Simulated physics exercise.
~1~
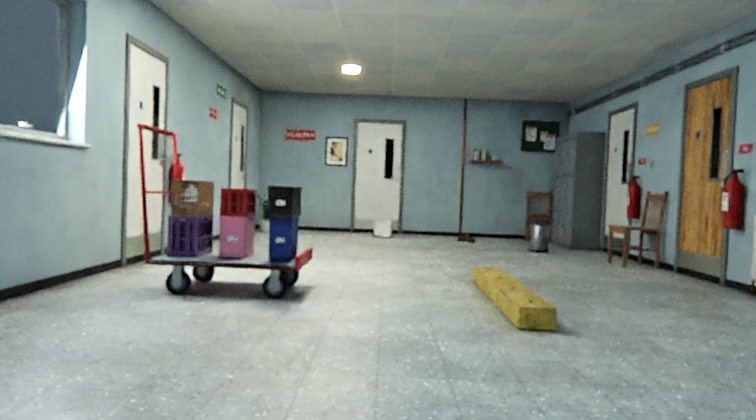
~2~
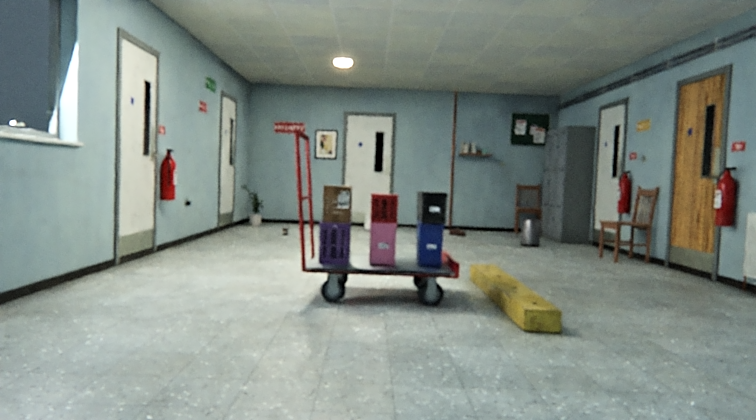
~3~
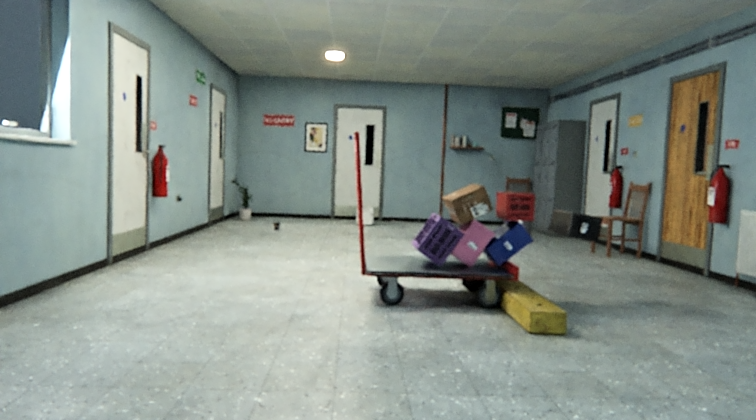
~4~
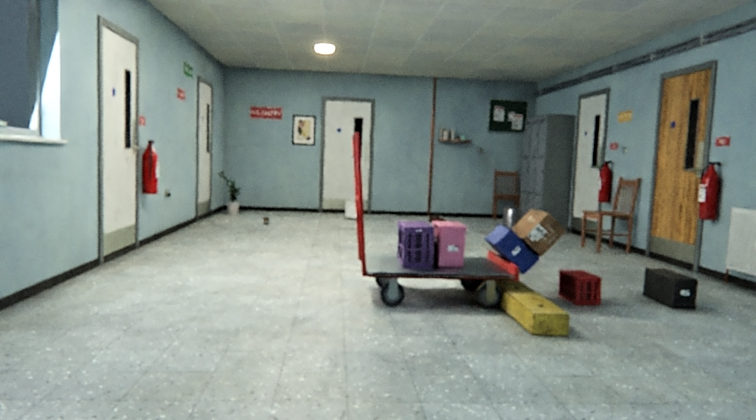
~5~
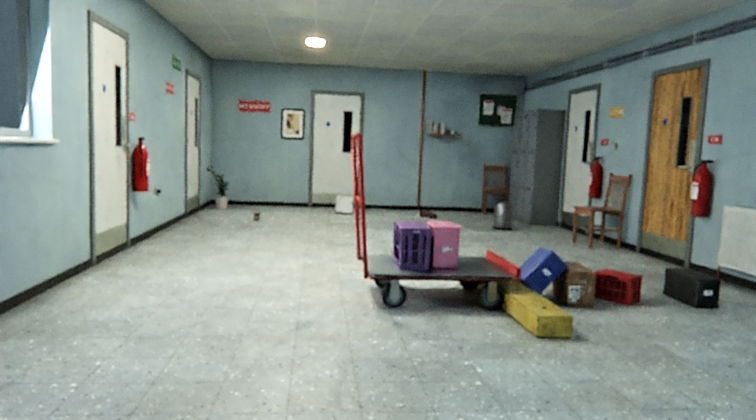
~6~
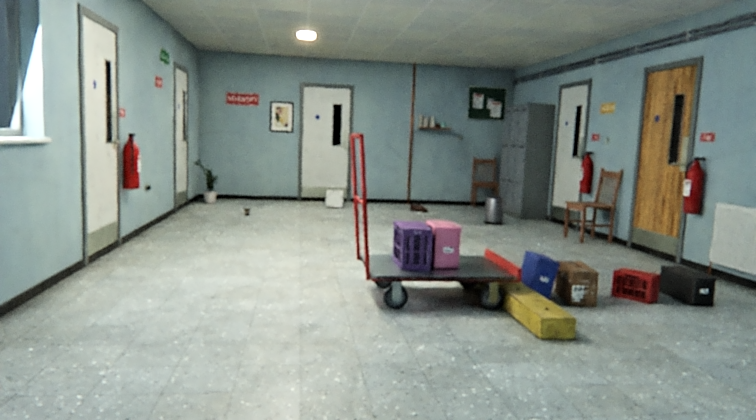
Flat cart rolling right into a yellow beam and stopping, four crates and boxes tumbling off, purple and pink ones staying aboard.
